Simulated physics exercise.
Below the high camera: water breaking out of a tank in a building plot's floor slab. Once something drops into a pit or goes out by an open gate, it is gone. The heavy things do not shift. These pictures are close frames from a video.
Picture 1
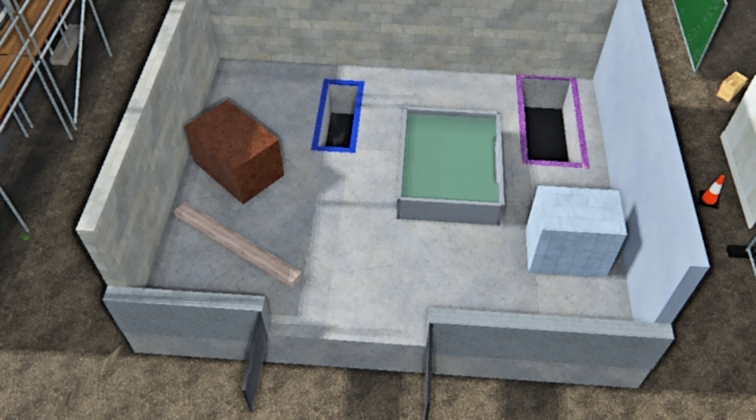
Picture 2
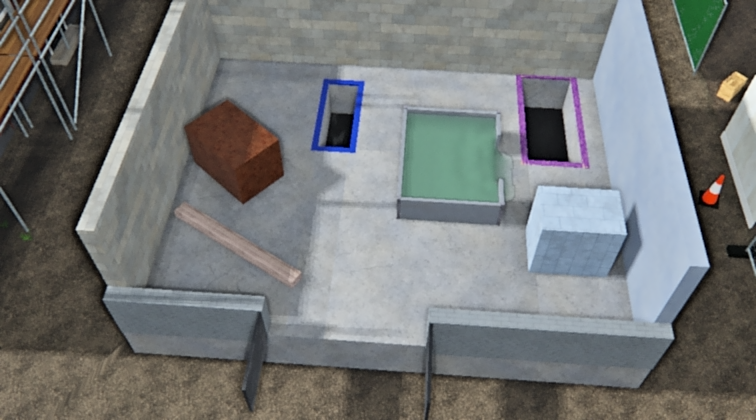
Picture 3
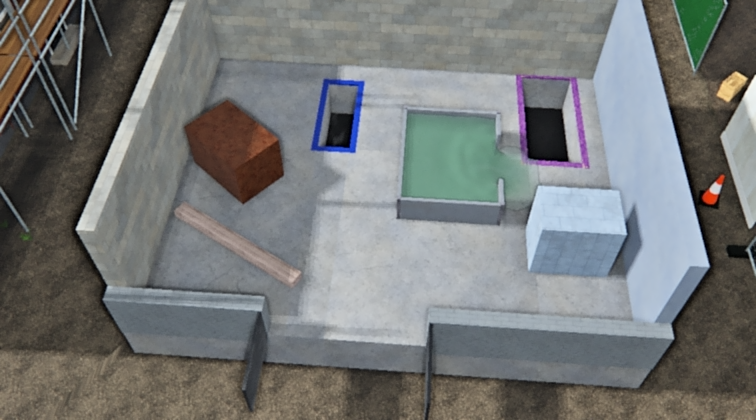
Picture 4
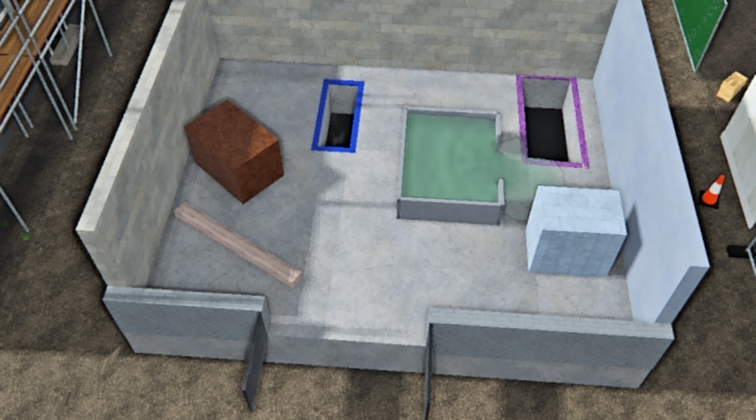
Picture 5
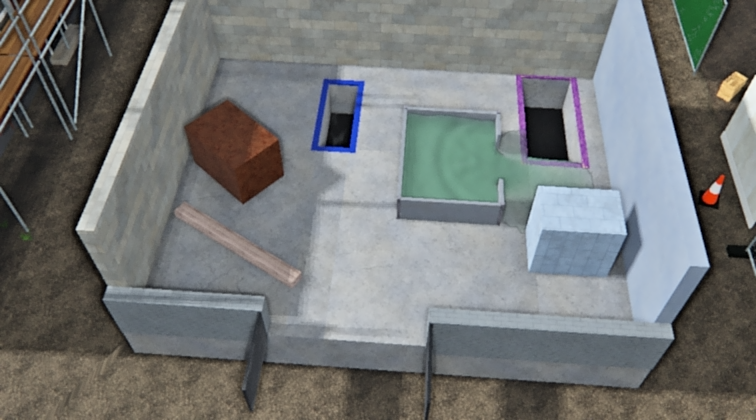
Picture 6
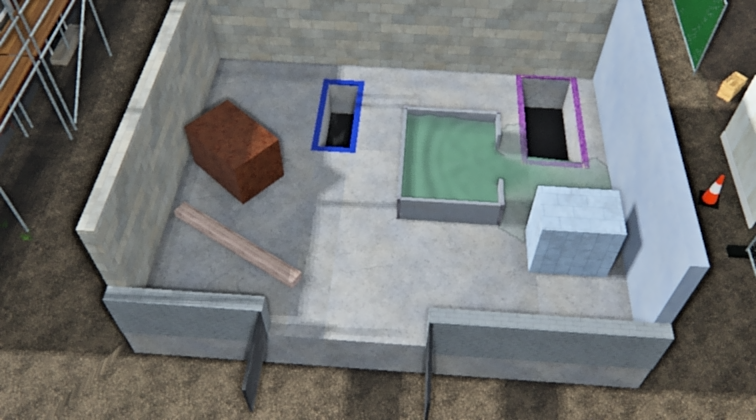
Green water breaks out through the right side of a low grey tank in a walled building plot, seen from high above. A rust-brown block and a wooden beam lie to the left, a blue-edged pit behind, and a purple-edged pit and a pale block to the right. The water spreads rightward across the slab between pit and pale block, rippling inside the tank, while the camera stays still.
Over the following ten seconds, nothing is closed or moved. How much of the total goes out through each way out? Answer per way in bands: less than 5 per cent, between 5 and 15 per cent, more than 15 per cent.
Going out through each: The gate, less than 5 per cent; the purple pit, more than 15 per cent; the blue pit, less than 5 per cent.
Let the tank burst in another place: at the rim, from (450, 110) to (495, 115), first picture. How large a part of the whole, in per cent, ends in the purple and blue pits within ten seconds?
Purple 45 %, blue 14 %.
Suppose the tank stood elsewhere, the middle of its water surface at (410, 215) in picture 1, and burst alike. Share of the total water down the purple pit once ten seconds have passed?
I'd put the purple pit near 40 per cent of the whole.
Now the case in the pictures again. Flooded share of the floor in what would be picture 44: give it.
Close to 30 percent, by my reckoning.
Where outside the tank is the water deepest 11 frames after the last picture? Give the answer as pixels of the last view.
Around (606, 198).
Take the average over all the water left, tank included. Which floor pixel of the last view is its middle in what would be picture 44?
Centre of the water: Near (498, 204).
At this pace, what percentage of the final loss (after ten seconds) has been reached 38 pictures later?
Roughly 70 percent.
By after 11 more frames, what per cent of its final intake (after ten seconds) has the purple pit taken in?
Near 20 per cent, give or take.
A moment on, water covers 10 % of the floor; the gate 0 %, the purple pit 5 %, the blue pit 0 %.
Next, water covers 15 % of the floor; the gate 0 %, the purple pit 11 %, the blue pit 0 %.
Then, water covers 20 % of the floor; the gate 0 %, the purple pit 20 %, the blue pit 0 %.
Later, water covers 30 % of the floor; the gate 0 %, the purple pit 36 %, the blue pit 0 %.
In the end, water covers 45 % of the floor; the gate 1 %, the purple pit 50 %, the blue pit 0 %.
